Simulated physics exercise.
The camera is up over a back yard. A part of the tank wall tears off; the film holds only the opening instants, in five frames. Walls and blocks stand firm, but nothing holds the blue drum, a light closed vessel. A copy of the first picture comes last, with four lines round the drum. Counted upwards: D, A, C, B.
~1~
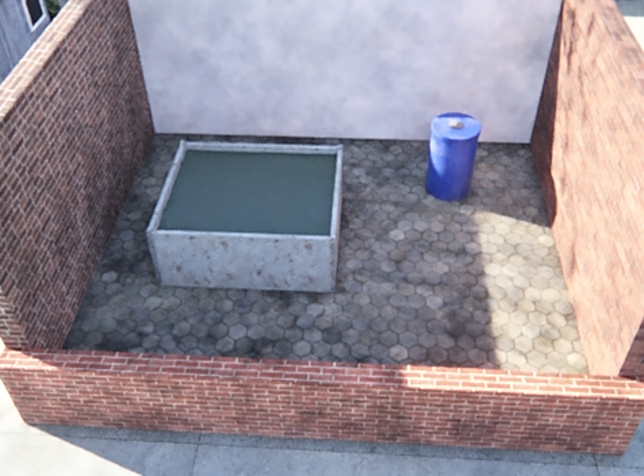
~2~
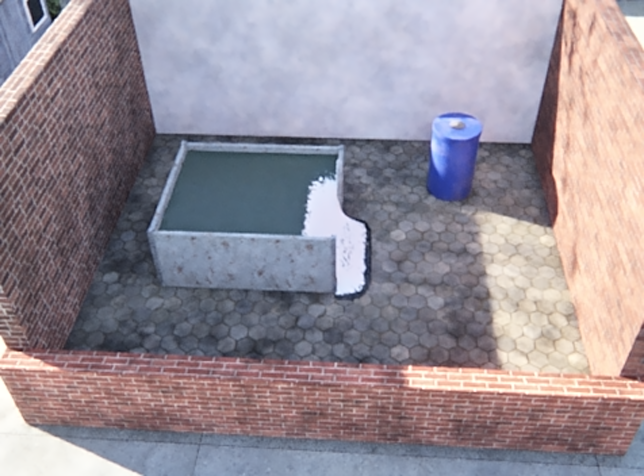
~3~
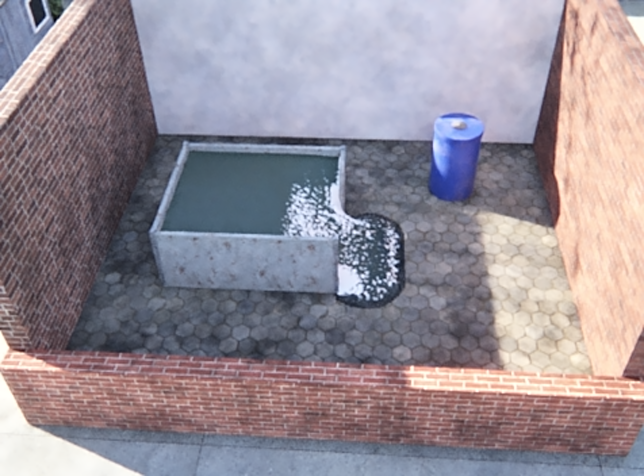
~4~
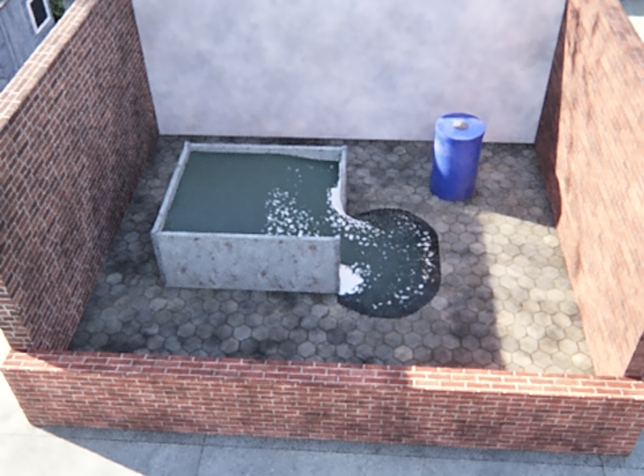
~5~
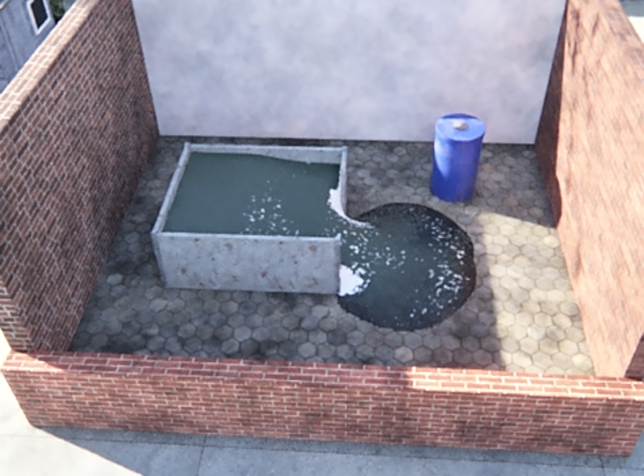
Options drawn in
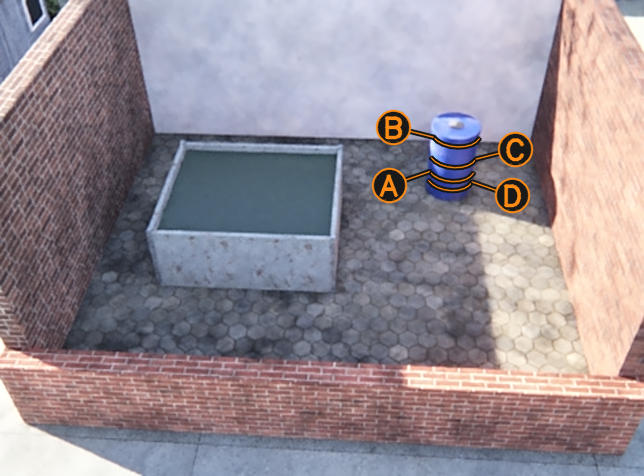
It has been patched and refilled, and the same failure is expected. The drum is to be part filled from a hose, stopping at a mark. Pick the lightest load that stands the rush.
Use line D.
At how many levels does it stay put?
All of them.
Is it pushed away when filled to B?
No.
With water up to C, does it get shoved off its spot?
No.
In orange, A at (452, 181); B at (457, 146); C at (454, 167); D at (451, 190); from the bottom up D, A, C, B.
With A, it does not move.
With B, it does not move.
With C, it does not move.
With D, it does not move.
